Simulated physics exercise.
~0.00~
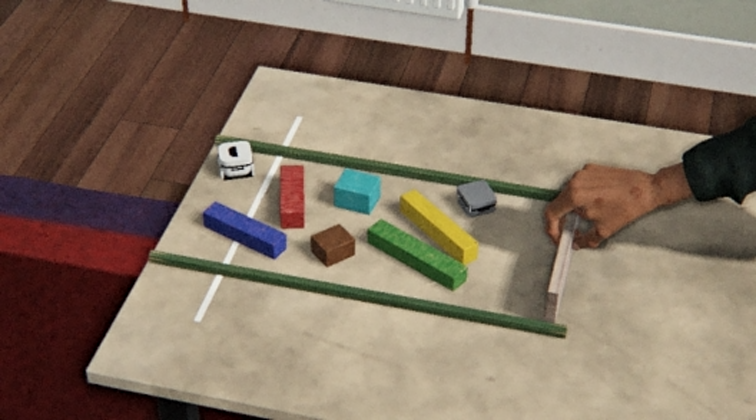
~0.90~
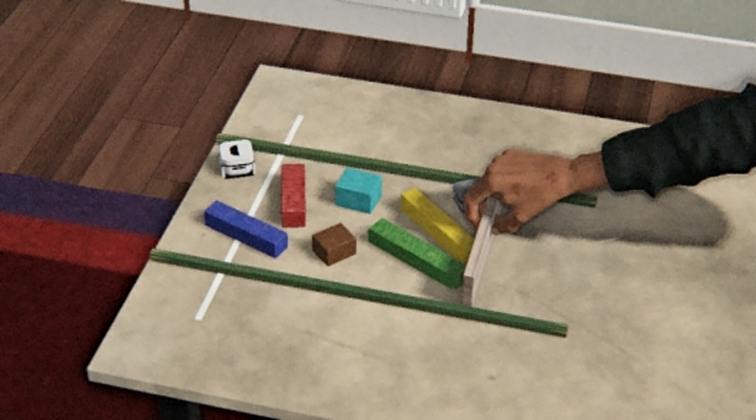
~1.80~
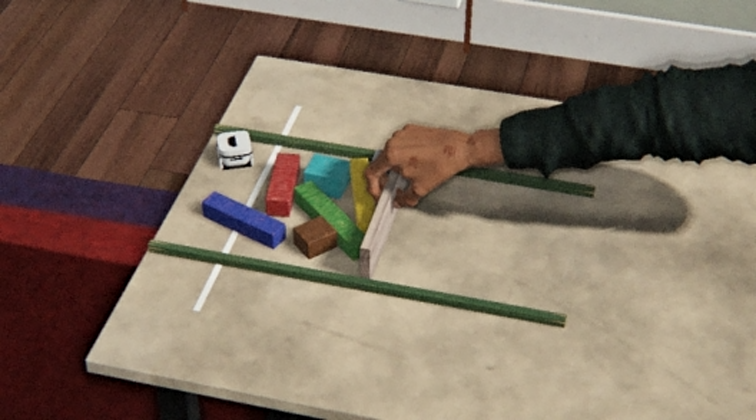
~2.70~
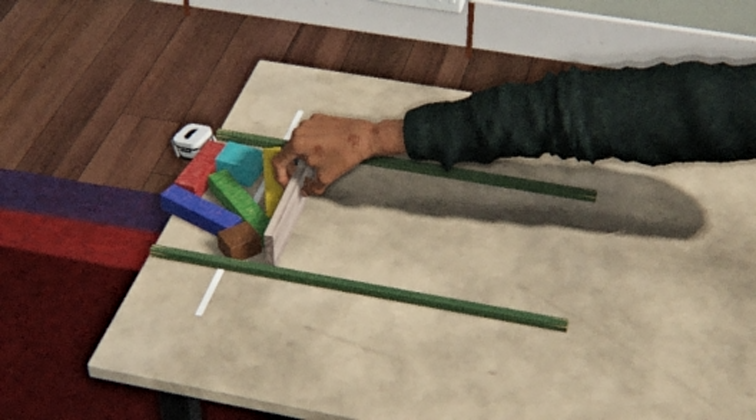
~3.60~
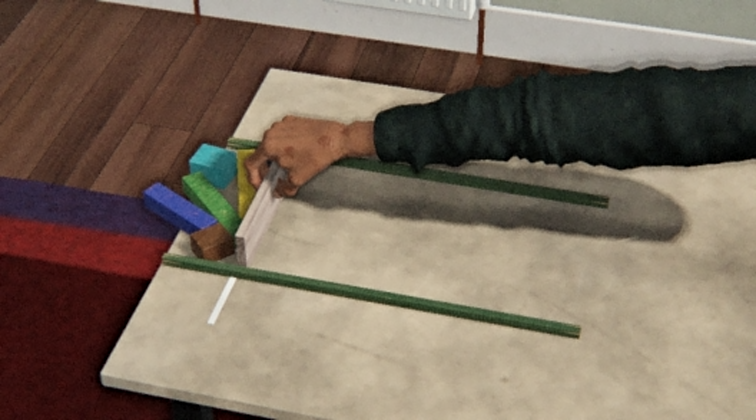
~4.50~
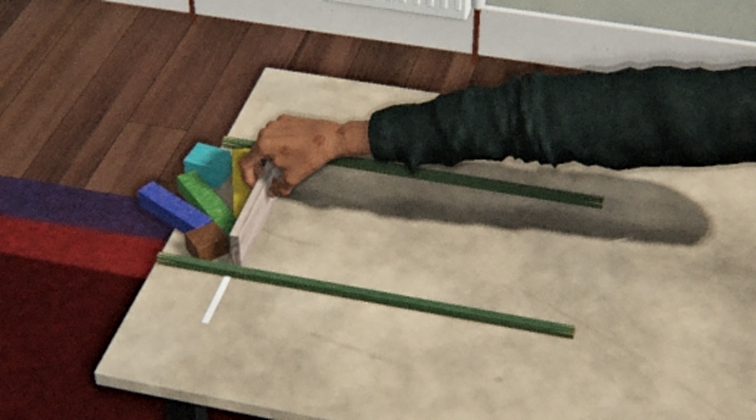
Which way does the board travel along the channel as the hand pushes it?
The board travels to the left, toward the end of the table where the white tape line lies.
